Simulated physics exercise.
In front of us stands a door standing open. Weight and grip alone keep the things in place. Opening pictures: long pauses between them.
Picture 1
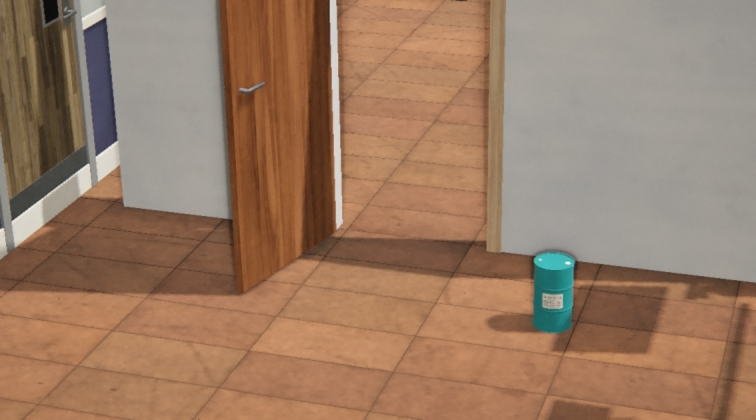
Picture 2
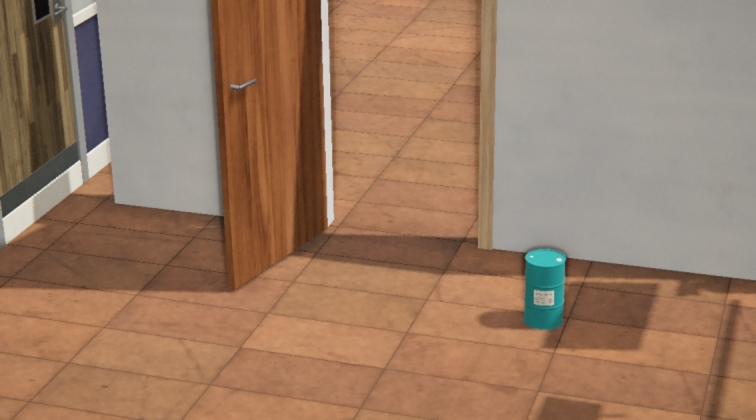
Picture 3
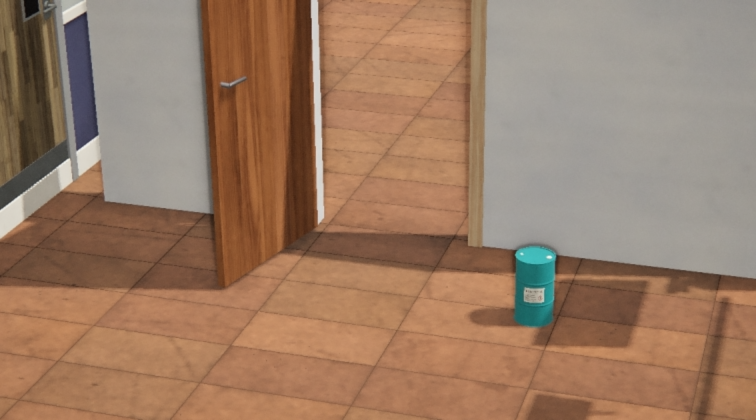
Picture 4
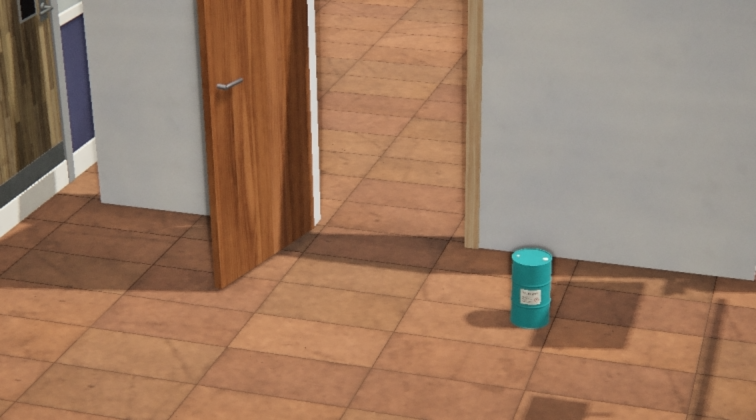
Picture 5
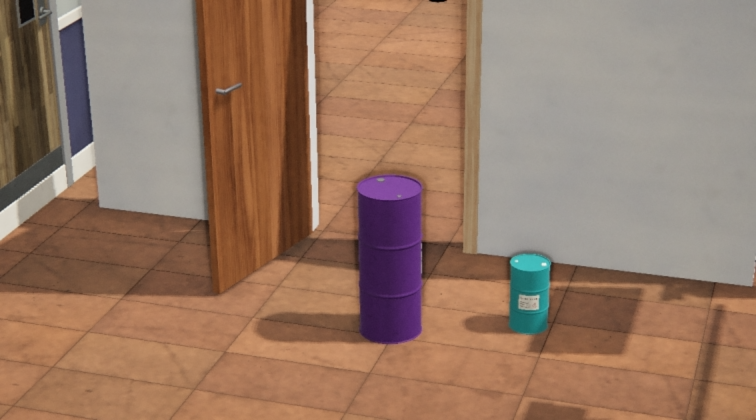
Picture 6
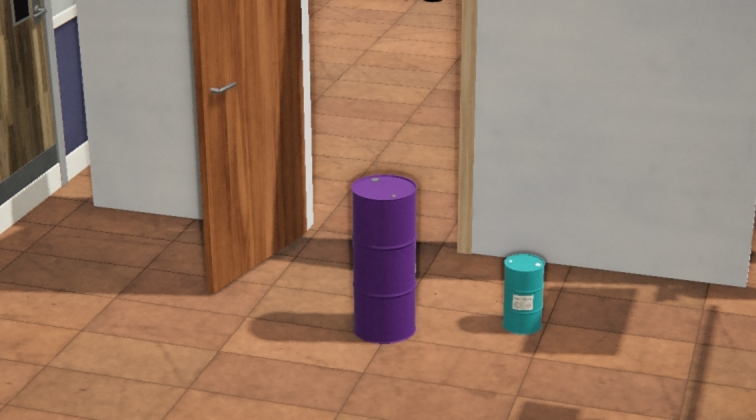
Tiled room with a wooden door standing open and still, a purple drum appearing in the doorway beside a small turquoise canister.
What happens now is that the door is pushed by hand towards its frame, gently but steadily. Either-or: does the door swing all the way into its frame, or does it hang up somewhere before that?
The door swings all the way in.
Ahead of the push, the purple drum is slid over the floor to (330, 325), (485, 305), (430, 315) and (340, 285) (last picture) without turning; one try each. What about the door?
Door, in order of tries: Fully closed, fully closed, fully closed, obstructed.
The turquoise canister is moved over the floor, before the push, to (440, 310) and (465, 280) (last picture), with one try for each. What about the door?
The door meets the jamb the first time and meets the jamb the second time.
Then, 0.50 s on from there, open by 89°.
Then, 0.90 s on from there, open by 61°.
Then, 1.20 s on from there, open by 39°.
Then, 1.60 s on from there, open by 9°.
In the end, open by 0°; both unmoved. At the end, from the last picture's camera, purple drum near (384, 259).
